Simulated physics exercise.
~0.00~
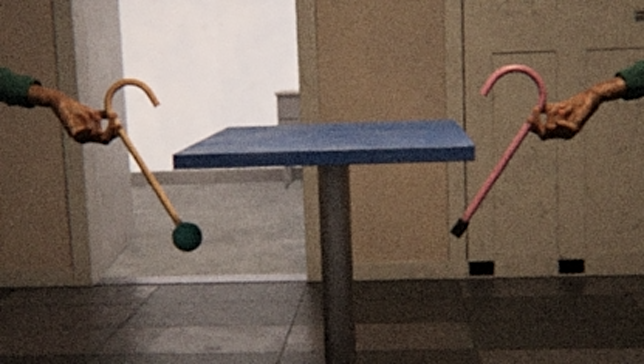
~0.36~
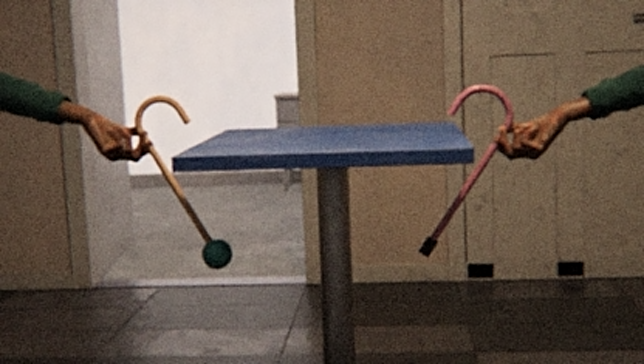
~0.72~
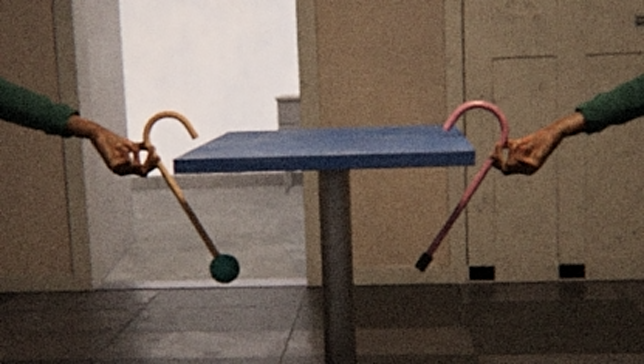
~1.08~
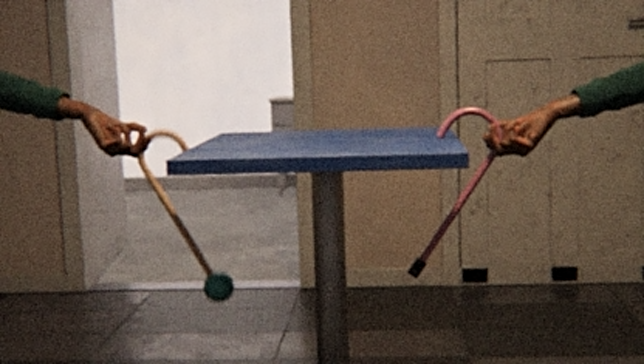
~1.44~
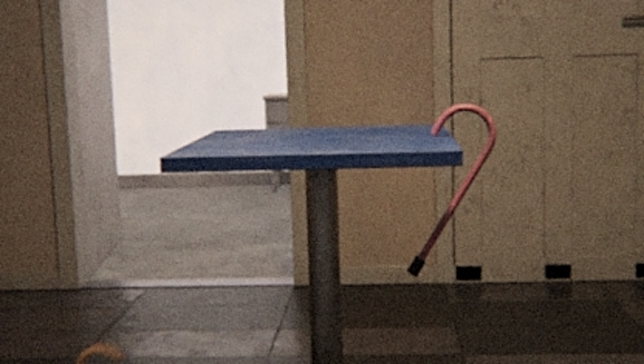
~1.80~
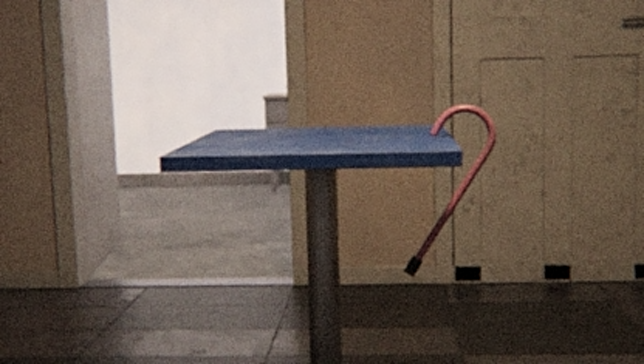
At a blue table in a dim room, two hands hooked a pink cane over the right edge and a curved-handled stick with a dark turquoise ball end at the left, then let go; the cane stayed hanging while the other dropped out of sight.
